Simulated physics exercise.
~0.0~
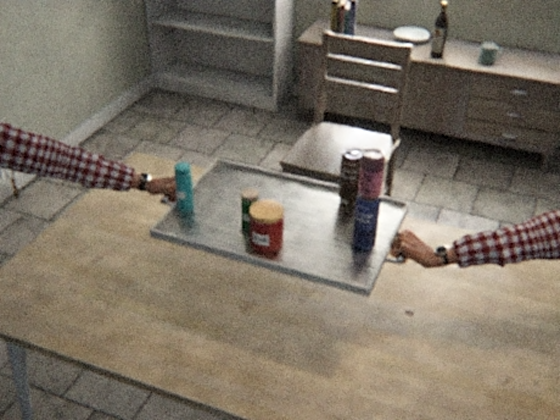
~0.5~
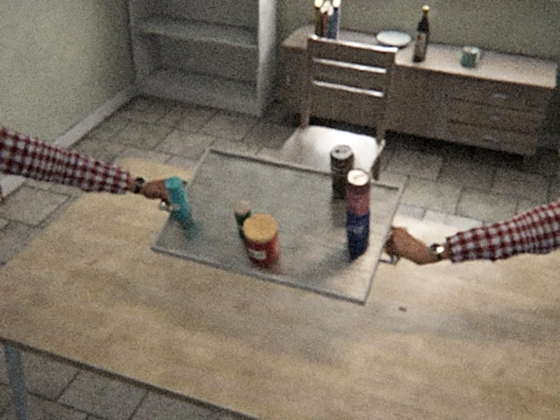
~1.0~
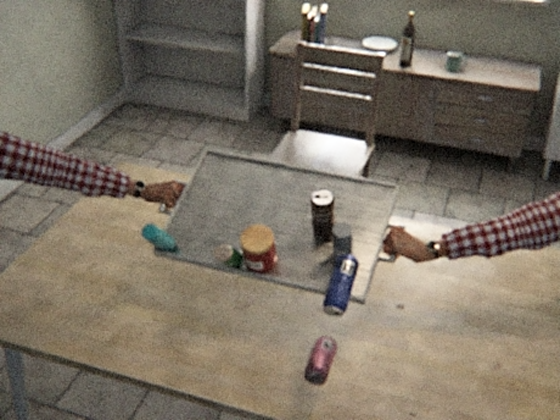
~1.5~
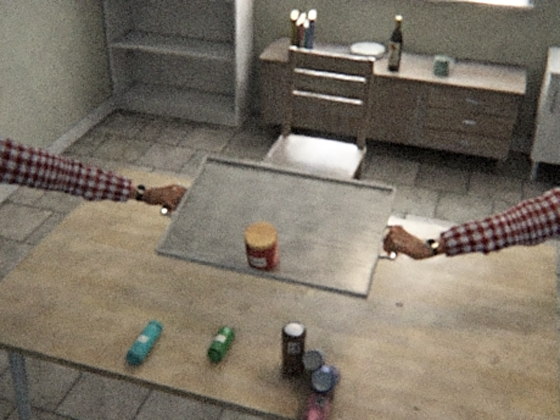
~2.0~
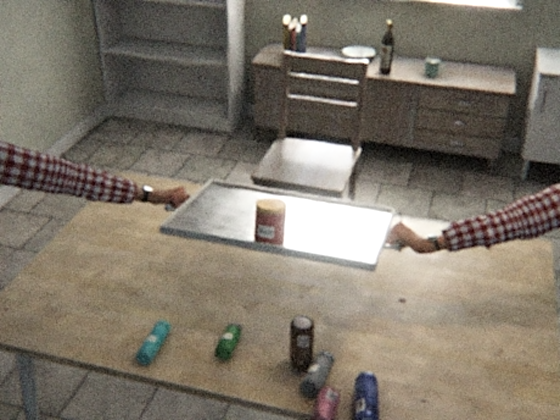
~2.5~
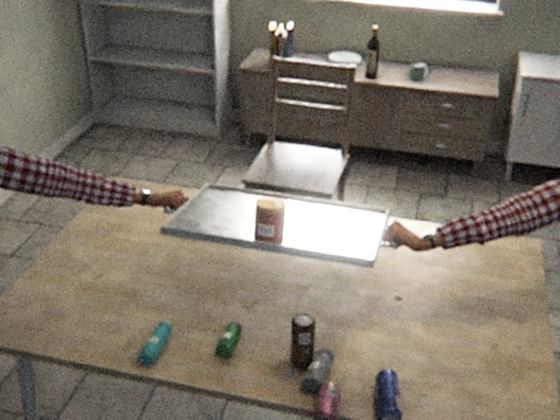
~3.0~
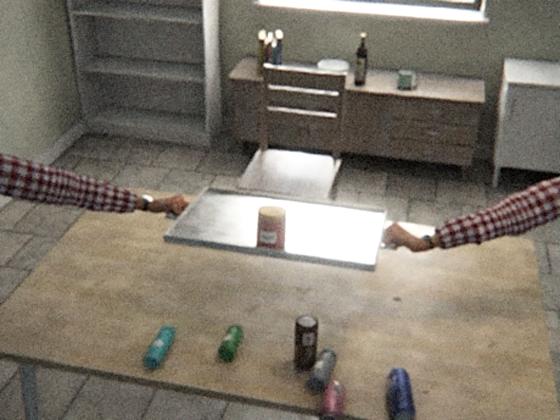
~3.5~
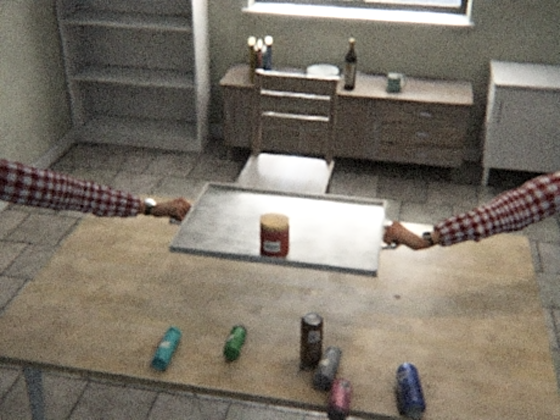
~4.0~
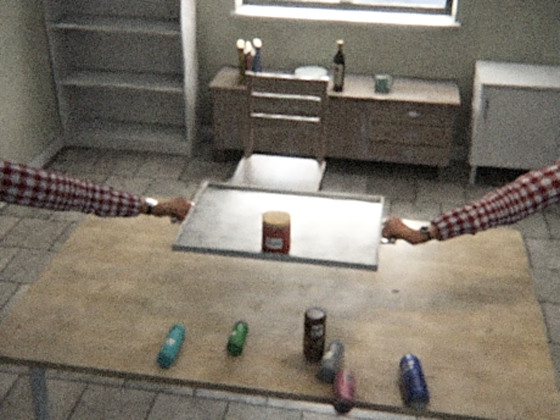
In a room with a chair, shelves and a low cabinet, seen from above a wooden table as the view drifts slightly sideways, two hands in red checked sleeves hold a grey tray. On it stand a turquoise shaker at left, green and red containers near the middle, and brown, pink and blue cans at right. The hands tip the near edge down, and the turquoise, green, pink and blue items slide off, followed by the brown can and a grey shaker. The tray tilts back the other way, then levels. Only the red jar remains aboard, while the others lie or stand on the table.
